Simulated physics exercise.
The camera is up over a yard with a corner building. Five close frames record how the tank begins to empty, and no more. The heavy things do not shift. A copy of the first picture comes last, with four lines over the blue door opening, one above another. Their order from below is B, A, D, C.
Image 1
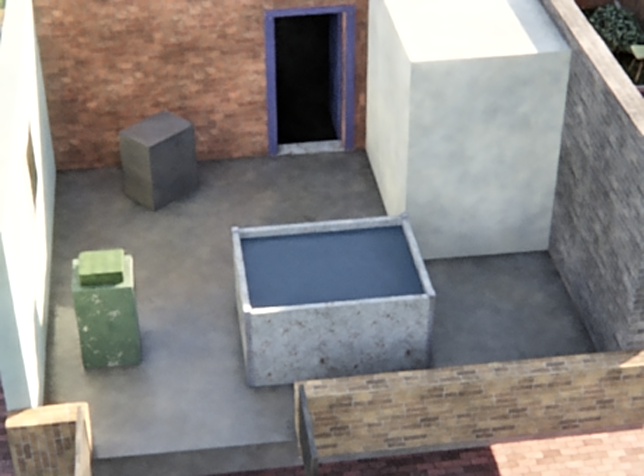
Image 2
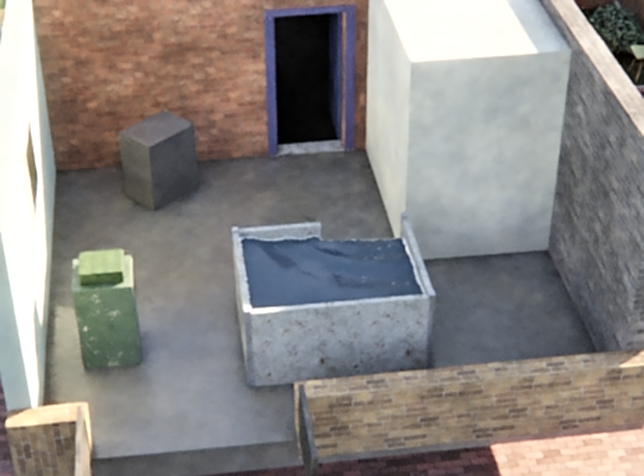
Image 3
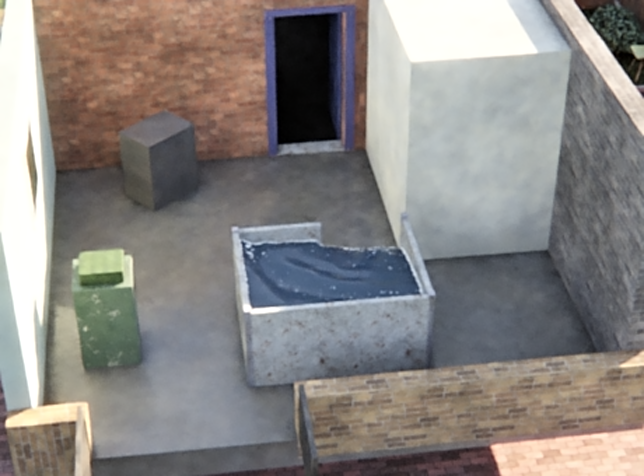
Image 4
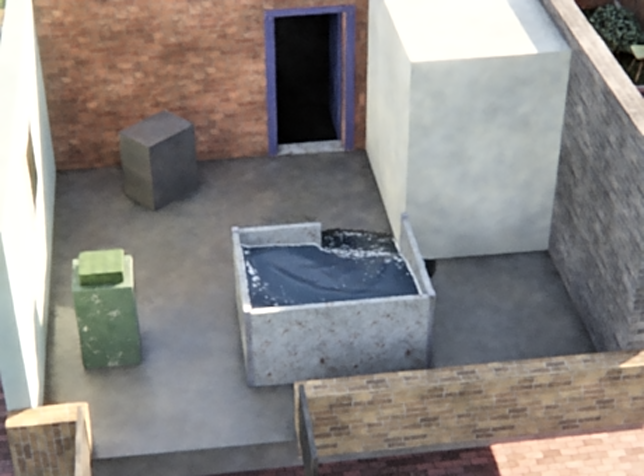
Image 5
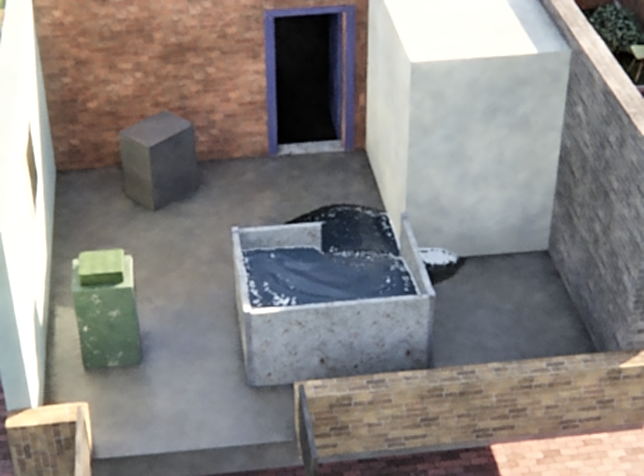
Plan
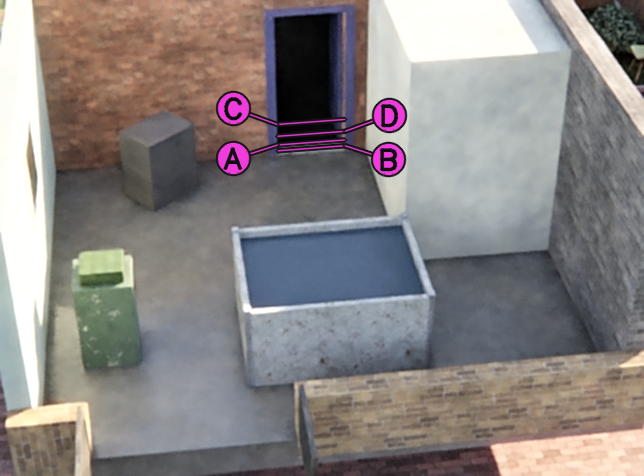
In a walled yard with a blue-framed doorway, a section of a concrete tank's back wall went missing, and the dark water inside churned, poured out behind it and spread across the ground toward the white block.
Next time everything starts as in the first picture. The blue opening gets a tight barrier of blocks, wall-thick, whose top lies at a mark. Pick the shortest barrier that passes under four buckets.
C is the one.
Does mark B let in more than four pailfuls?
Yes.
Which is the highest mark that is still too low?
That would be D.
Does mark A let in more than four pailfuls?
Yes, that goes wrong.
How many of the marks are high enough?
One of them.
On the marked copy, A at (311, 142); B at (311, 148); C at (311, 121); D at (311, 133); from the bottom up B, A, D, C.
With A, dozens of bucketfuls pour in.
With B, dozens of bucketfuls pour in.
With C, a bucket or two gets in.
With D, about 11 bucketfuls get in.
